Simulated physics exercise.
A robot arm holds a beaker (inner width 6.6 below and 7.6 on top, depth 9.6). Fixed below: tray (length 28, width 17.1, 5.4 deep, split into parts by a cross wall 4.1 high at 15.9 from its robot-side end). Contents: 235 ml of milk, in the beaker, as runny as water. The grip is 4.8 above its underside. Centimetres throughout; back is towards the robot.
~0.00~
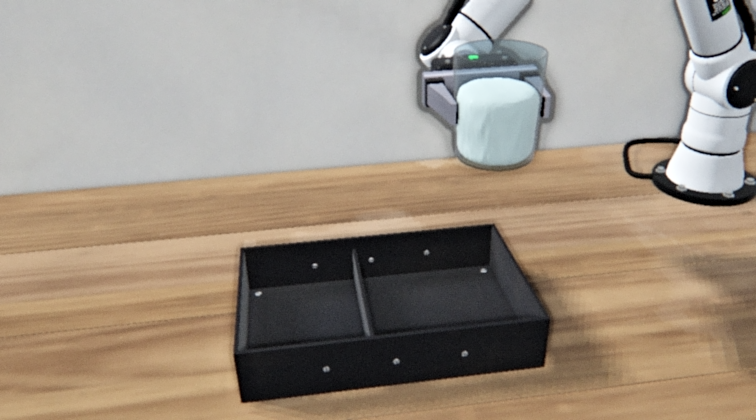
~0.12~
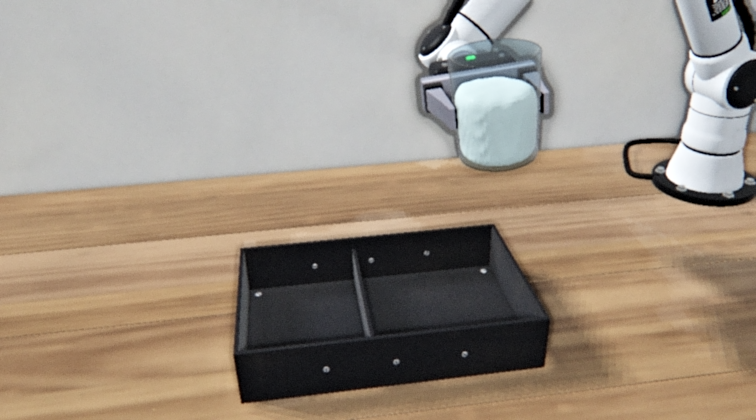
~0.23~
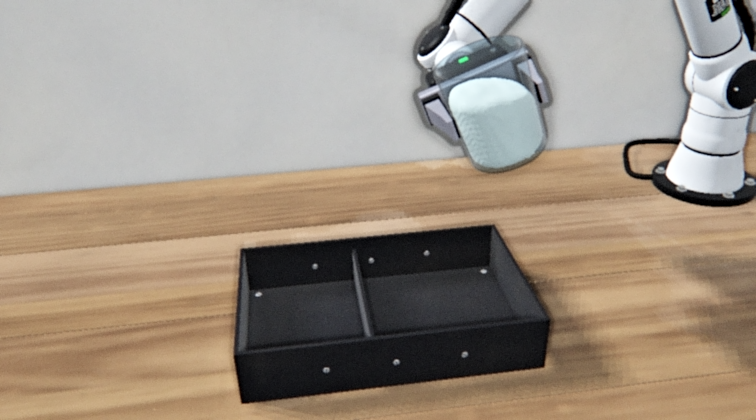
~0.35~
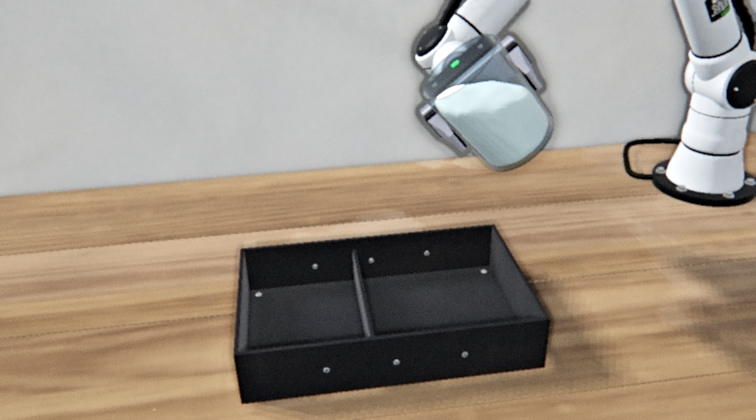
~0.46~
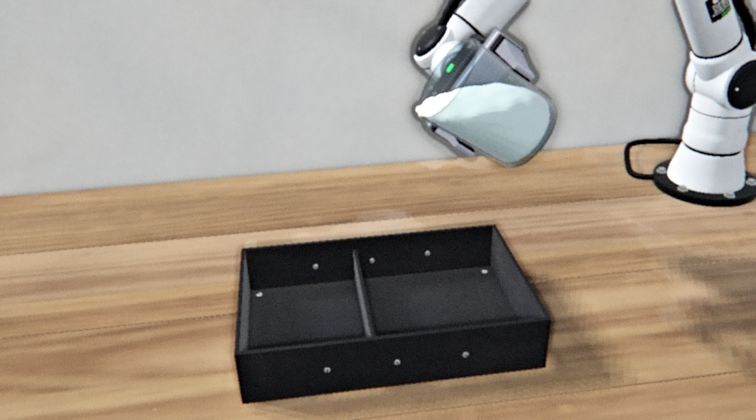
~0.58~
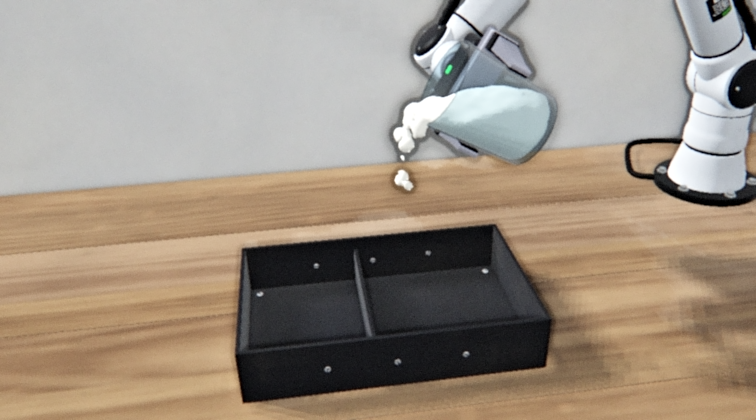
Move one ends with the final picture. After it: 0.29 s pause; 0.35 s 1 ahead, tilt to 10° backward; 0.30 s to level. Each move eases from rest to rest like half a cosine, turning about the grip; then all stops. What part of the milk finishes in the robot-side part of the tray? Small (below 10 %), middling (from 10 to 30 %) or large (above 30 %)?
A middling share, from 10 to 30 %, ends in the robot-side part of the tray.
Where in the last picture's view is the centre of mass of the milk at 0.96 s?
Near (474, 152).
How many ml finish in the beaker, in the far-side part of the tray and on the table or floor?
About 190, 5, 0 ml.
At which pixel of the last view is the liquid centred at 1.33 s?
Near (468, 163).
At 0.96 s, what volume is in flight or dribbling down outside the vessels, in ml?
Some 10 ml.
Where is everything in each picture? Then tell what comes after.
In the first picture, beaker middle at (497, 107), level; upper third of the milk around (498, 98), from x 460 to 535, top at y 80; 235 ml in the beaker.
In the second picture, beaker middle at (496, 107), tilted 6° forward; upper third of the milk around (496, 98), from x 455 to 535, top at y 80.
In the third picture, beaker middle at (494, 108), tilted 20° forward; upper third of the milk around (492, 99), from x 450 to 540, top at y 80.
In the fourth picture, beaker middle at (492, 108), tilted 39° forward; upper third of the milk around (487, 101), from x 435 to 550, top at y 85.
In the fifth picture, beaker middle at (490, 108), tilted 53° forward; upper third of the milk around (487, 103), from x 420 to 550, top at y 85.
In the sixth picture, beaker middle at (490, 107), tilted 59° forward; upper third of the milk around (487, 105), from x 395 to 550, top at y 85; 230 ml in the beaker, 5 ml in the air or running down outside.
After 0.96 s, tilted 49° forward, liquid up to 24 above the table; 195 ml in the beaker, 25 ml in the robot-side part, 5 ml in the far-side part, 10 ml in the air or running down outside.
After 1.33 s, tilted 7° backward, liquid up to 24 above the table; 195 ml in the beaker, 35 ml in the robot-side part, 5 ml in the far-side part.
After 1.72 s, level, liquid up to 24 above the table; 195 ml in the beaker, 35 ml in the robot-side part, 5 ml in the far-side part.
After 2.52 s, level, liquid up to 24 above the table; 195 ml in the beaker, 35 ml in the robot-side part, 5 ml in the far-side part.
At rest, 195 ml in the beaker, 35 ml in the robot-side part, 5 ml in the far-side part. That is 15 % in the robot-side part of the tray.
